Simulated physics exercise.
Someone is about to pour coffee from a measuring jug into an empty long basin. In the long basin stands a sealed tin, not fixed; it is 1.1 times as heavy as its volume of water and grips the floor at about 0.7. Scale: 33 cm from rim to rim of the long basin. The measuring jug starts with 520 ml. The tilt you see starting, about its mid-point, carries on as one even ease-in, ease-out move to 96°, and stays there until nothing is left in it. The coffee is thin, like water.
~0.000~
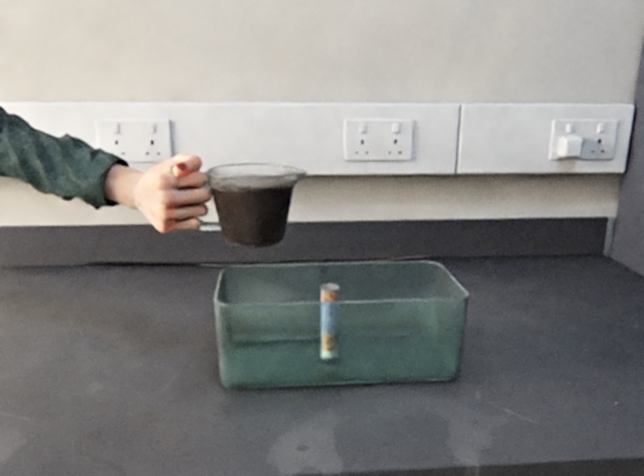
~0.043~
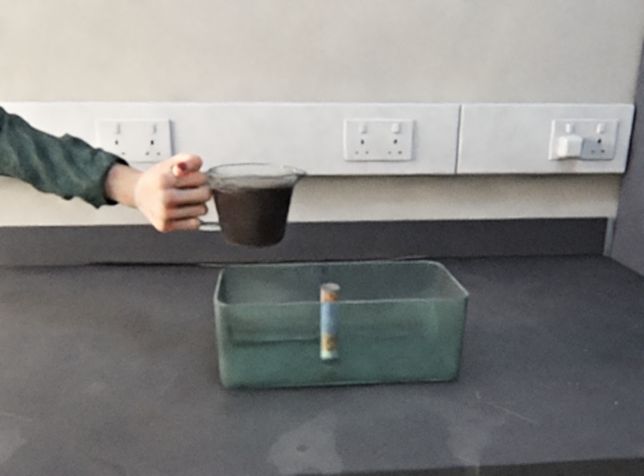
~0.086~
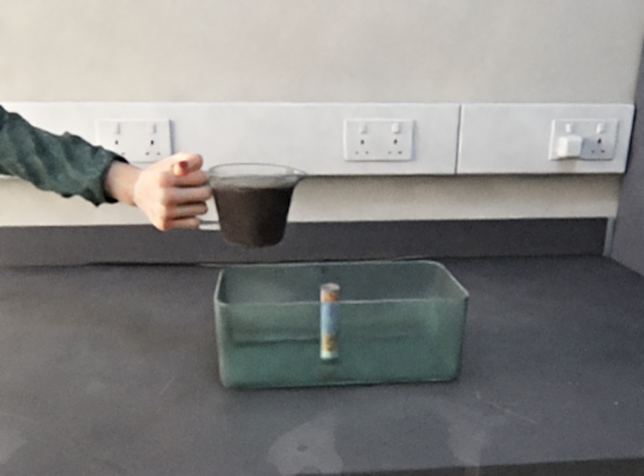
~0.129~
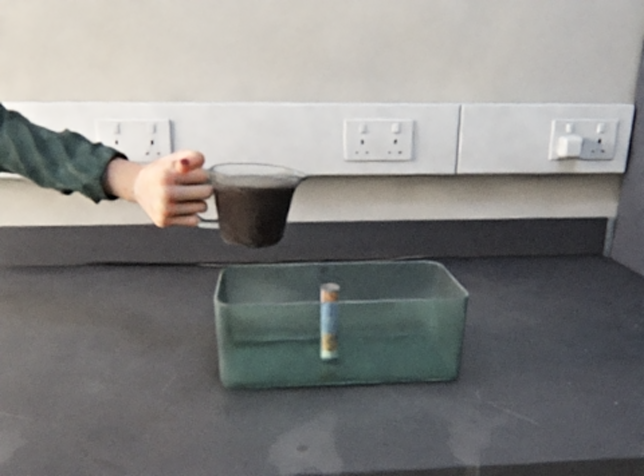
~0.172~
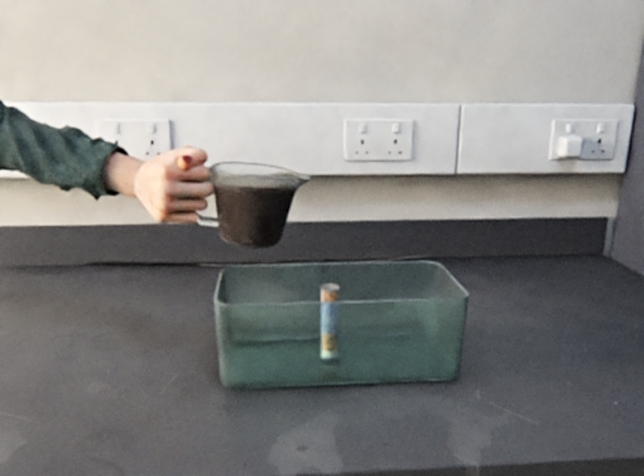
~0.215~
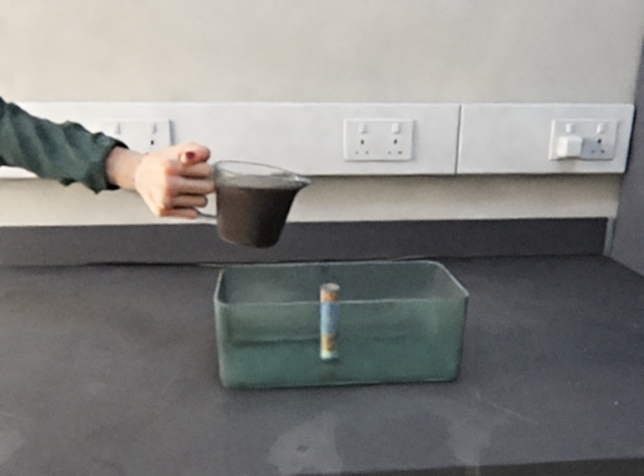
On a dark countertop, a hand slightly tilts a jug of dark liquid above a basin.
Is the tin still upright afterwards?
The tin topples.
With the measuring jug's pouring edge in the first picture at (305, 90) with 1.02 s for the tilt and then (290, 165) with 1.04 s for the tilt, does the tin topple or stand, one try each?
First it remains upright; then it topples.
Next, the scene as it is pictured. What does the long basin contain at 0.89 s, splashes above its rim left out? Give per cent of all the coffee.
About 72 per cent.
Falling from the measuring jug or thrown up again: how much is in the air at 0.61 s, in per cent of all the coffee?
About 20 per cent.
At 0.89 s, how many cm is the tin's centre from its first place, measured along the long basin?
About 0 cm.
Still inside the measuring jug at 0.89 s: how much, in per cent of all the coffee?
Near 16 in a hundred.
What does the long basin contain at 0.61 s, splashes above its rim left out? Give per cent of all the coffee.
Some 10 per cent.
After 0.61 s the tilt is 62° and 70 per cent is still to pour; the tin stands where it began.
After 0.89 s the tilt is 92° and 16 per cent is still to pour; the tin stands where it began.
After 1.19 s the tilt is 96° and 1 per cent is still to pour; the tin leans 39°.
After 1.52 s the tilt is 96° and 0 per cent is still to pour; the tin lies on its side.
In the end the tin lies on its side.
